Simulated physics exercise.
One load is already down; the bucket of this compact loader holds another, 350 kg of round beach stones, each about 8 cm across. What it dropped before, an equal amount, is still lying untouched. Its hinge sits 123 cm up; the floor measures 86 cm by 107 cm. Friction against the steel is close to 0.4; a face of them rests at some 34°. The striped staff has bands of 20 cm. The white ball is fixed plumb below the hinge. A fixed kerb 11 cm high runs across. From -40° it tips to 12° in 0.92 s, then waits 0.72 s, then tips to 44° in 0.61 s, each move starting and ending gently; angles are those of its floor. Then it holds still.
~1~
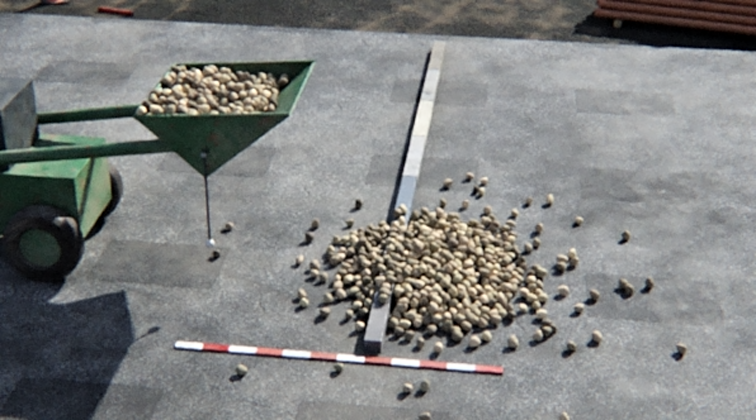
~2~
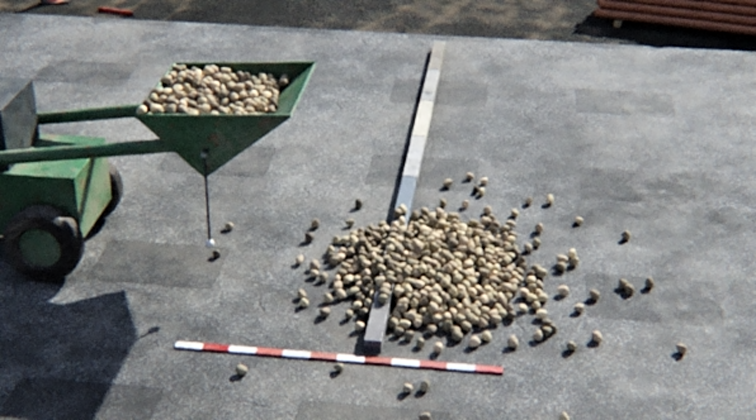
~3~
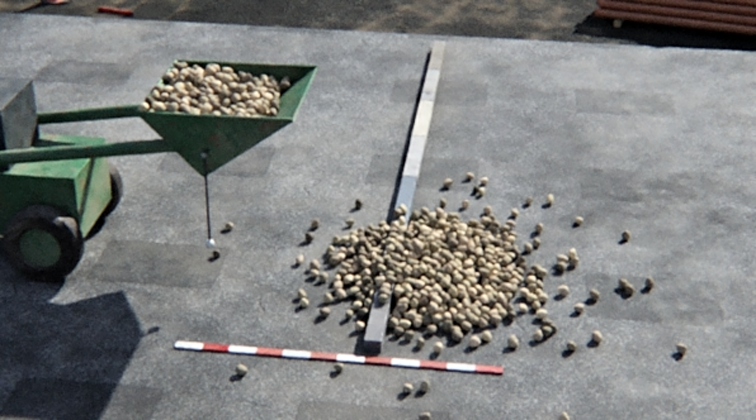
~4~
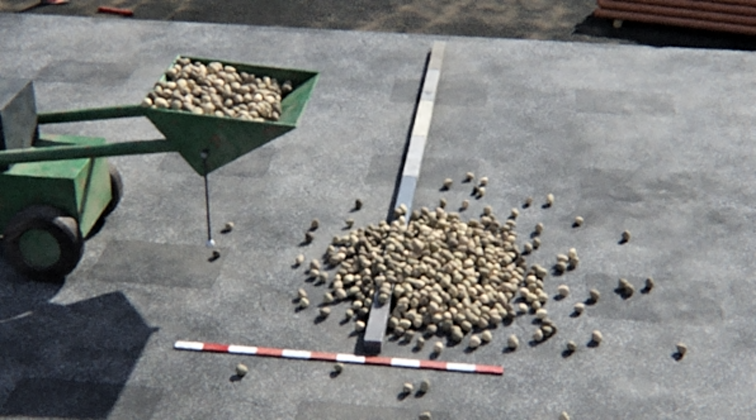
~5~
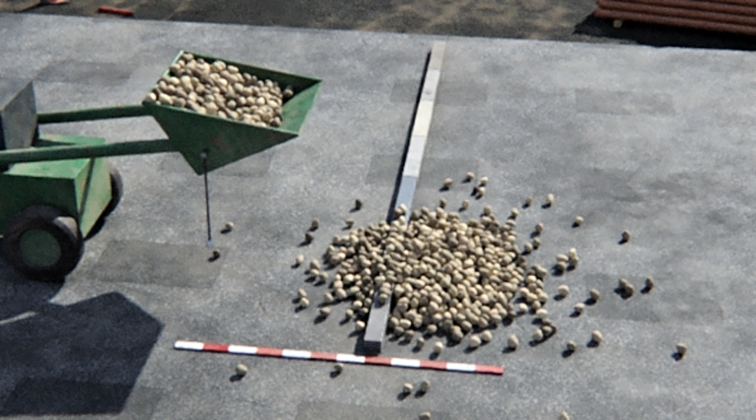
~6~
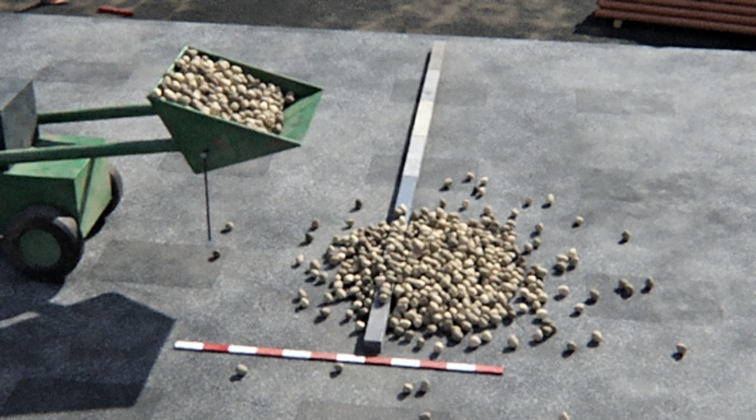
A green loader gradually tilts its stone-filled bucket down toward the right, near a still pile.
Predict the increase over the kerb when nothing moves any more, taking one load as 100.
Close to 3 parts in a hundred.
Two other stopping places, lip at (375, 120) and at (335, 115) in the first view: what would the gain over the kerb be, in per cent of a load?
About 65 and 25 per cent.
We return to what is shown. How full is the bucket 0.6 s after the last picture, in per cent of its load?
Roughly 100 per cent is still inside.
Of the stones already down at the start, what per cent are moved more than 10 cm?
Roughly 5 per cent of them.
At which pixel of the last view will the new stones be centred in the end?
Near (332, 255).
Then, 0.3 s after the last picture the floor is at 4°; in per cent of one load, 100 in the bucket, 20 on this side of the kerb, 80 over the kerb; the foremost stones are at (622, 284).
Then, 0.6 s after the last picture the floor is at 12°; in per cent of one load, 99 in the bucket, 21 on this side of the kerb, 80 over the kerb; the foremost stones are at (622, 284).
Then, 2.3 s after the last picture the floor is at 44°; in per cent of one load, 0 in the bucket, 117 on this side of the kerb, 83 over the kerb; the foremost stones are at (622, 284).
Then, 4.9 s after the last picture the floor is at 44°; in per cent of one load, 0 in the bucket, 117 on this side of the kerb, 83 over the kerb; the foremost stones are at (622, 284). Net gain over the kerb, 3.
